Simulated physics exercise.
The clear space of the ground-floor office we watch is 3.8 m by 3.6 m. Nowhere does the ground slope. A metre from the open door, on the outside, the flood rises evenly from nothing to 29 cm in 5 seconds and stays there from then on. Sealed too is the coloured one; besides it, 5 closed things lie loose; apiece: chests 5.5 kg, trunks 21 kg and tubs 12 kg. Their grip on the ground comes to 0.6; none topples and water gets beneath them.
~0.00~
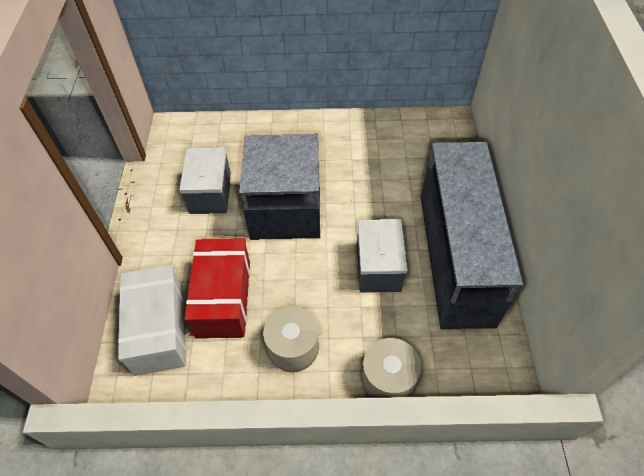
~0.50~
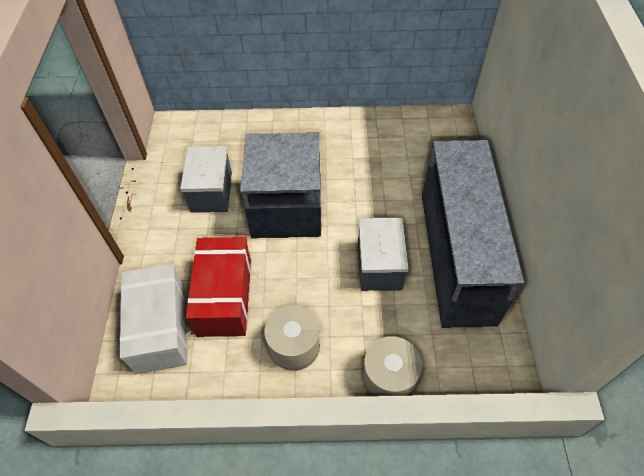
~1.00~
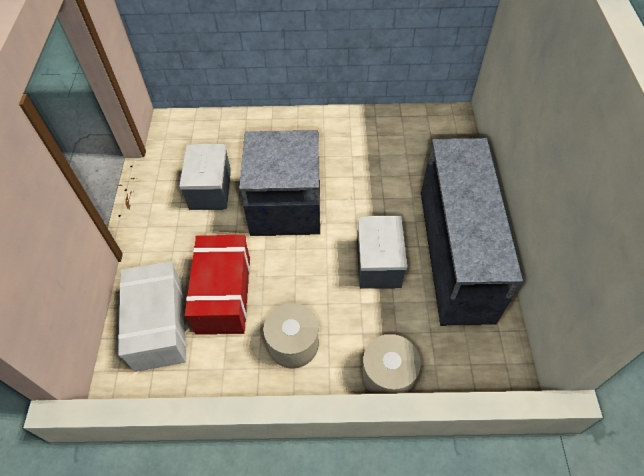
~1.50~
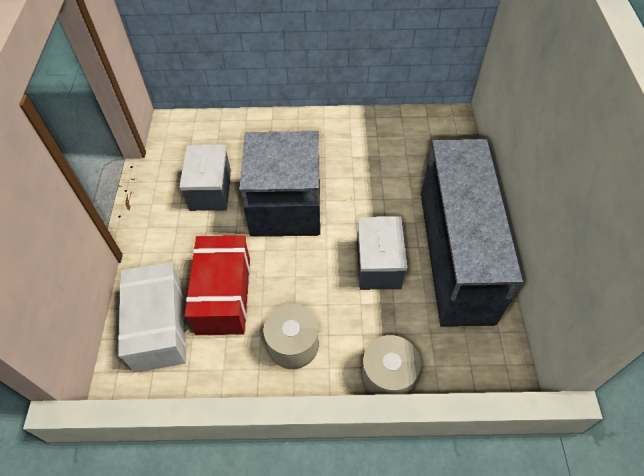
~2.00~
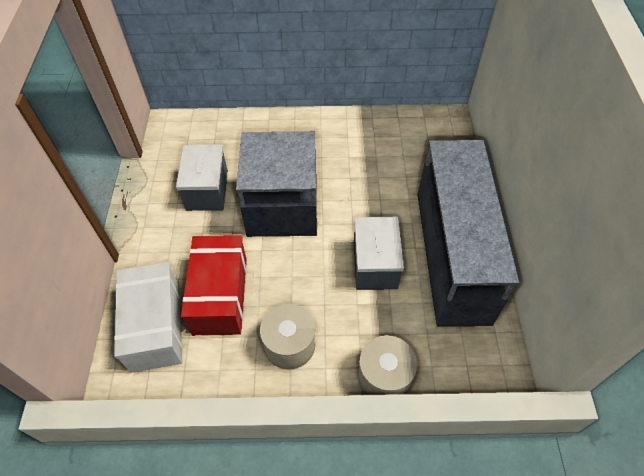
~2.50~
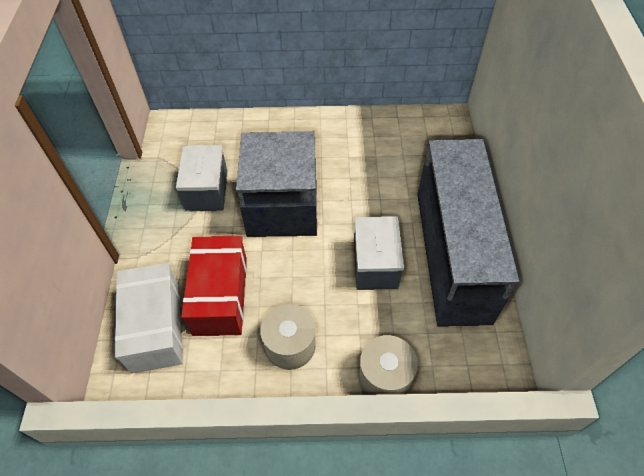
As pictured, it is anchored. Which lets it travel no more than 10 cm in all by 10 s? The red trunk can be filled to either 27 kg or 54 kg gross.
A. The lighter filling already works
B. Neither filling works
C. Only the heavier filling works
B, neither filling works.
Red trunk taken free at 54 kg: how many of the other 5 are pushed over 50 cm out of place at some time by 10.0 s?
Answer: 4.
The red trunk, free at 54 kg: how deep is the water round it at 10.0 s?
Depth: Approx. 13 cm.
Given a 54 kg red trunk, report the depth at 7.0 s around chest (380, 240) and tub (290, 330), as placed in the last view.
Roughly 8 and 3 cm.
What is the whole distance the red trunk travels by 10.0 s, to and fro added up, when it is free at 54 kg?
40 cm or so in all.
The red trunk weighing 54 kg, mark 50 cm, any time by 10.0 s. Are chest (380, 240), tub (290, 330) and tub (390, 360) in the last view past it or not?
In order, the three come out above, beneath and above.
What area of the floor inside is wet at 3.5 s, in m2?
The covered patch comes to about 2.5 m2.
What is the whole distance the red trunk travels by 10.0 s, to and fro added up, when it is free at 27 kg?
About 250 cm.
After 3.5 s the red trunk would be 0 cm from its start with 27 kg and 0 cm from its start with 54 kg; 2 cm of water round it then.
After 4.5 s the red trunk would be 10 cm from its start with 27 kg and 0 cm from its start with 54 kg; 7 cm of water round it then.
After 7.0 s the red trunk would be 92 cm from its start with 27 kg and 11 cm from its start with 54 kg; 8 cm of water round it then.
After 10.0 s the red trunk would be 139 cm from its start with 27 kg and 37 cm from its start with 54 kg; 13 cm of water round it then.
